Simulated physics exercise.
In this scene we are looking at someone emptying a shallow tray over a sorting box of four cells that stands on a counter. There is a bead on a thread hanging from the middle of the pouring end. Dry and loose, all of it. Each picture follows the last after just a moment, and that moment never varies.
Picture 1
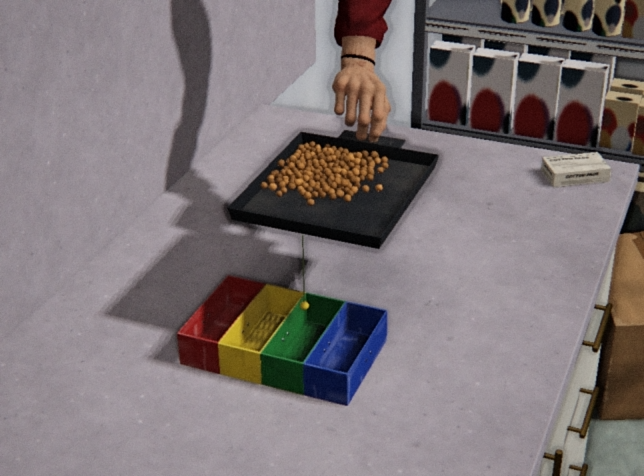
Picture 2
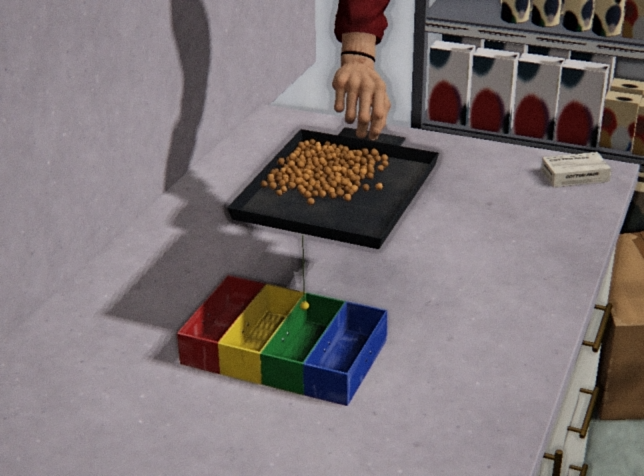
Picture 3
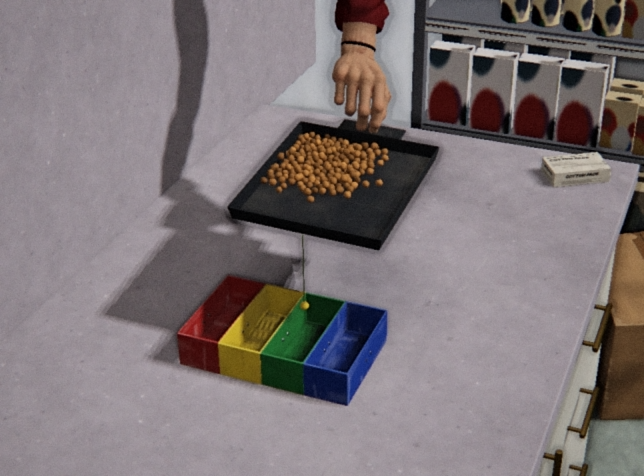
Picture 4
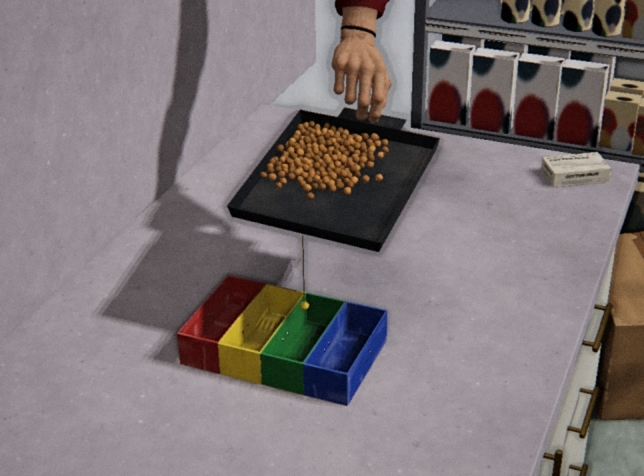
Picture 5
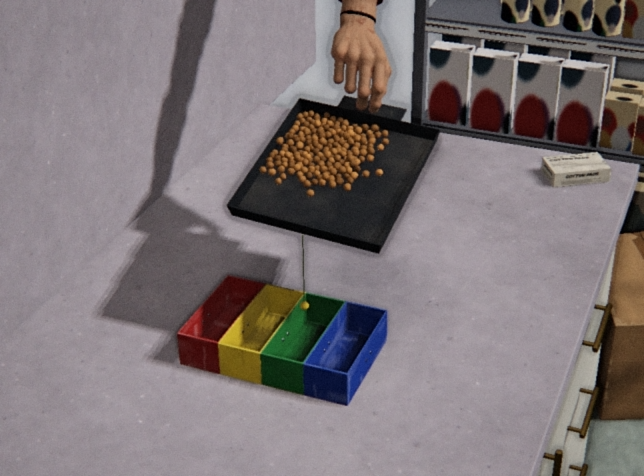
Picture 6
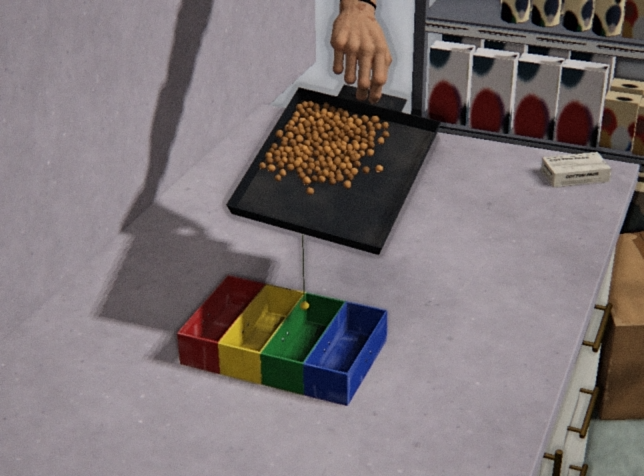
A hand lifted the back of a dark tray of roasted chickpeas, tilting it gradually more steeply above a red, yellow, green and blue sorting box, while the chickpeas stayed bunched near the raised end.
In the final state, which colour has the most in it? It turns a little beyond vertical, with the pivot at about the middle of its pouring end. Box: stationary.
Most ends up in blue.
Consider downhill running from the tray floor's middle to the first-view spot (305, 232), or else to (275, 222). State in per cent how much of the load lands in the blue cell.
In turn 20 and 0 in a hundred.
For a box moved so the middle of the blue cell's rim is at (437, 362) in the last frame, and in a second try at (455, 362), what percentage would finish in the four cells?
First about 90, then 80 per cent.
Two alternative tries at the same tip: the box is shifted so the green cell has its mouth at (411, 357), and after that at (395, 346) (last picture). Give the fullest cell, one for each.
So the first one goes to that yellow cell and the second to yellow.
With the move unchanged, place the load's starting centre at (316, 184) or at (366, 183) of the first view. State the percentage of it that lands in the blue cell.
It would be roughly 50 per cent for the first and roughly 50 per cent for the second.
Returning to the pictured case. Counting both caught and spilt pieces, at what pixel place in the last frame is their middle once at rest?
I'd say the middle ends up at about (338, 374).
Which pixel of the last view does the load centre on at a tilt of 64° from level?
Somewhere about pixel (332, 229).
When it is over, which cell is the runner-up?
That green cell.
Just after the last frame, tray tipped steeply; the larger part on the tray; just a few in the blue cell; just a few in the green cell; about a tenth falling or outside the box.
A moment on, tray tipped past a quarter turn; roughly a third on the tray; about a tenth in the blue cell; about a tenth in the green cell; just a few in the yellow cell; roughly a third falling or outside the box.
Further on, tray tipped past a quarter turn; roughly half in the blue cell; roughly a quarter in the green cell; about a tenth in the yellow cell; roughly a quarter falling or outside the box.
When it is over, tray tipped past a quarter turn; roughly half in the blue cell; roughly a quarter in the green cell; about a tenth in the yellow cell; not one in the red cell; roughly a quarter outside the box.
